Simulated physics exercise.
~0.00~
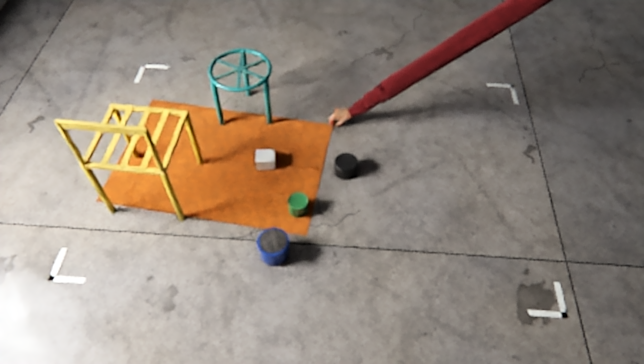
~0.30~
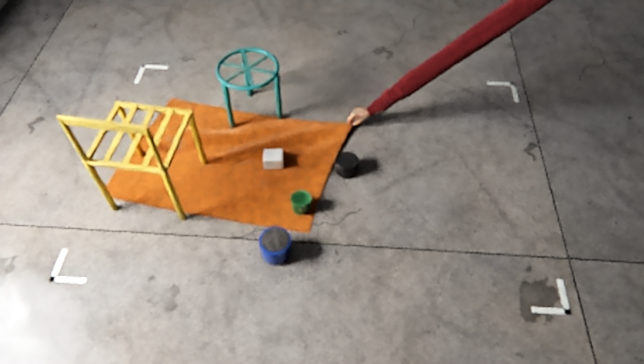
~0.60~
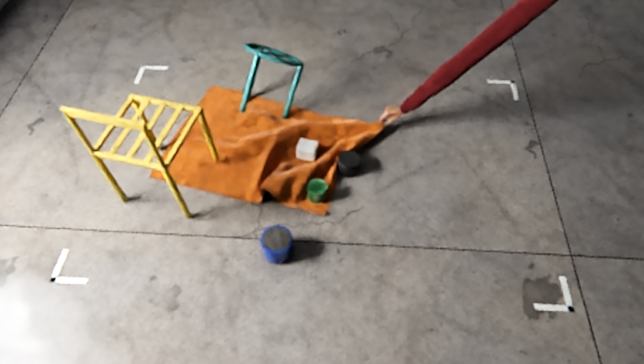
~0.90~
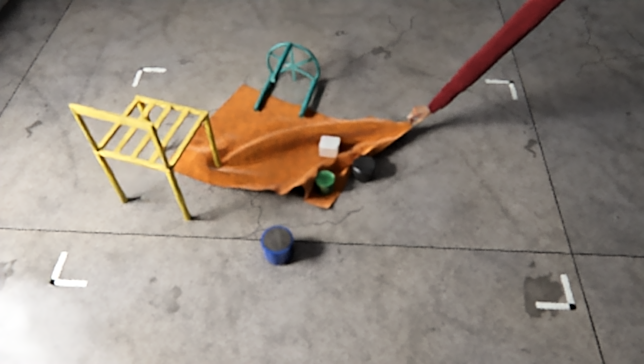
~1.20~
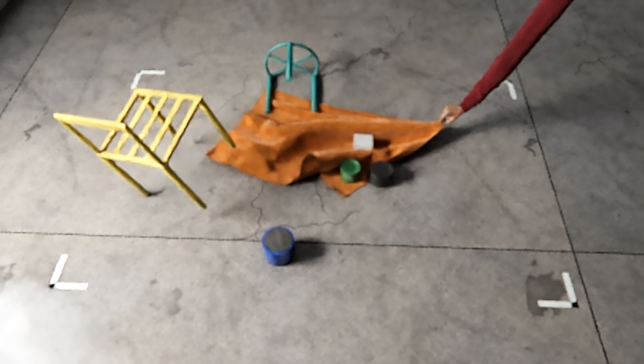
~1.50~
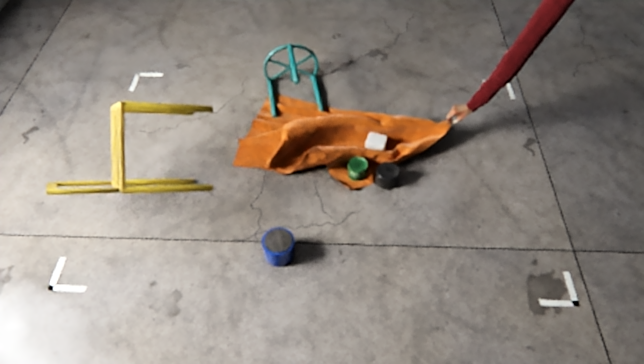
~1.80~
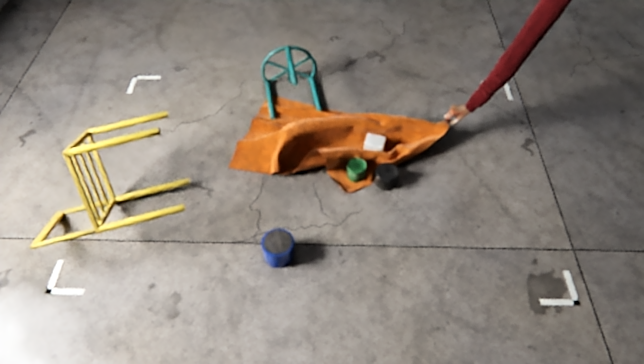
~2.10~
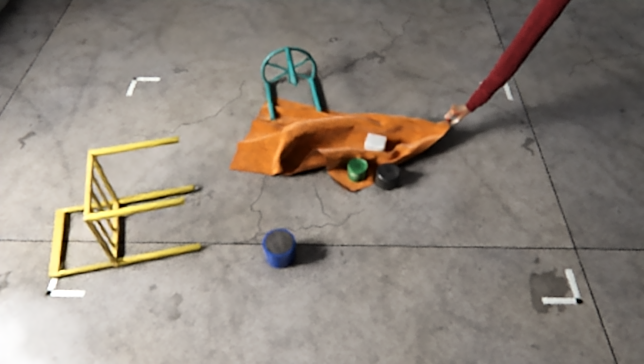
On a cracked concrete floor marked with white tape corners, a red-sleeved arm grips the corner of an orange sheet spread beneath a yellow chair and a teal stool. The hand pulls the sheet to the right, and it bunches into folds, carrying the white block and green bin along. The stool tips over onto its side, and the black tub begins sliding right too. The yellow chair tilts, topples and rolls over at the left, clear of the sheet. Finally the crumpled sheet lies still, the small items together on its right, while the blue pot has stayed put.
